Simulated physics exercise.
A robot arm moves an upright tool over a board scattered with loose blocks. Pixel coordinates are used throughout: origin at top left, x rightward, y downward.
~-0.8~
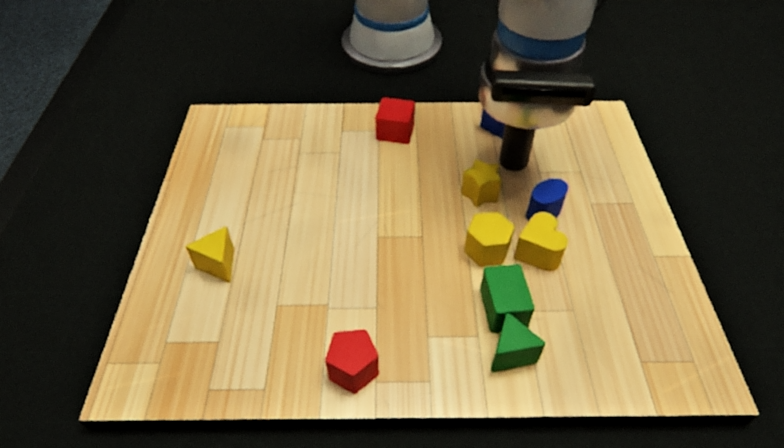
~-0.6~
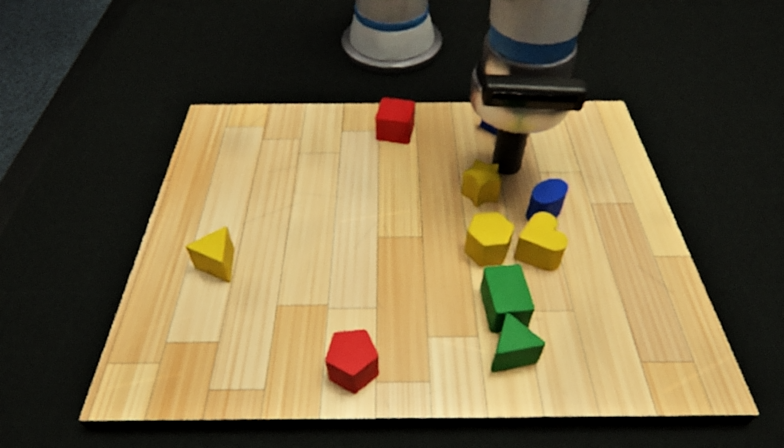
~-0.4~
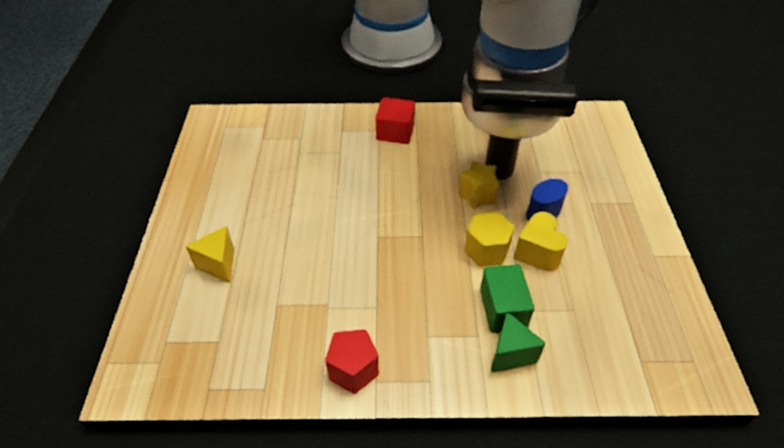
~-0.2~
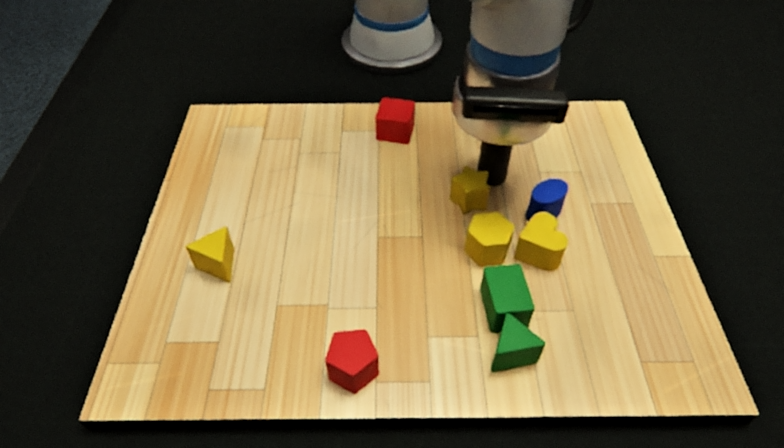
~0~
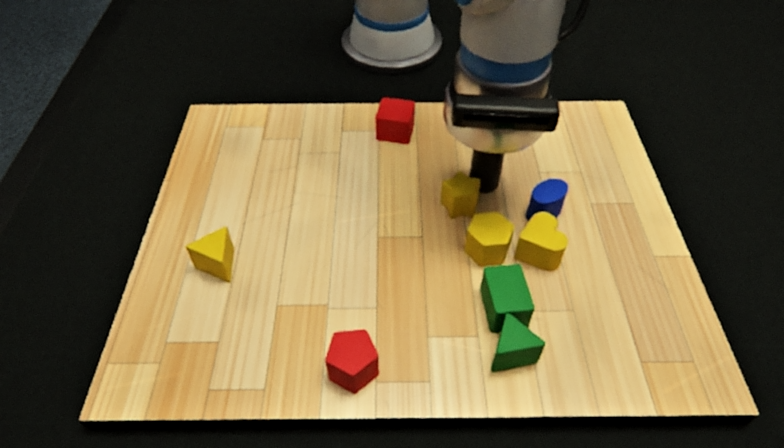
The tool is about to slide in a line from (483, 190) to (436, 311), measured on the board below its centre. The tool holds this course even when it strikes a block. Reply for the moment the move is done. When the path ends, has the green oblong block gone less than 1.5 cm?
Yes.
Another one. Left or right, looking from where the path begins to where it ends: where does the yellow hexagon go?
Shifts left.
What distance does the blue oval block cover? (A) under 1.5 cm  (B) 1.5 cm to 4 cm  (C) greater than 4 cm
The answer is A.
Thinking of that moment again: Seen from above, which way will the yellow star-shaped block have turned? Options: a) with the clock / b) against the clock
a - with the clock.
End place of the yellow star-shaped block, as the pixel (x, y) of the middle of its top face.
Its top middle: (440, 201).
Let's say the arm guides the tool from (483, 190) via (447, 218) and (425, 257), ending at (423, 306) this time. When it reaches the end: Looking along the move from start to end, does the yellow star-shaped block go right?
Short answer: Yes.
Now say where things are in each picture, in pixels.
Lower end of the tool at (513, 162), tops of blocks, yellow star-shaped block at (484, 172), yellow hexagon at (491, 228), green oblong block at (509, 287), blue oval block at (550, 190), in the first picture.
Tool at (506, 166), blocks as before, in the second picture.
Tool at (499, 171), yellow star-shaped block at (481, 173), in the third picture.
Tool at (491, 177), yellow star-shaped block at (472, 179), in the fourth picture.
Tool at (484, 184), yellow star-shaped block at (462, 184), yellow hexagon at (491, 228), green oblong block at (509, 287), blue oval block at (550, 190), in the fifth picture.
On the path given first. One third of the way, tool at (470, 220); yellow star-shaped block at (442, 199), turned 75° clockwise; yellow hexagon at (492, 231).
Two thirds of the way, tool at (454, 260); yellow star-shaped block at (440, 201), turned 90° clockwise; yellow hexagon at (498, 248), turned 60° anticlockwise.
At the end, tool at (437, 305); yellow star-shaped block at (440, 201), turned 90° clockwise; yellow hexagon at (498, 248), turned 60° anticlockwise; green oblong block not moved; blue oval block not moved.
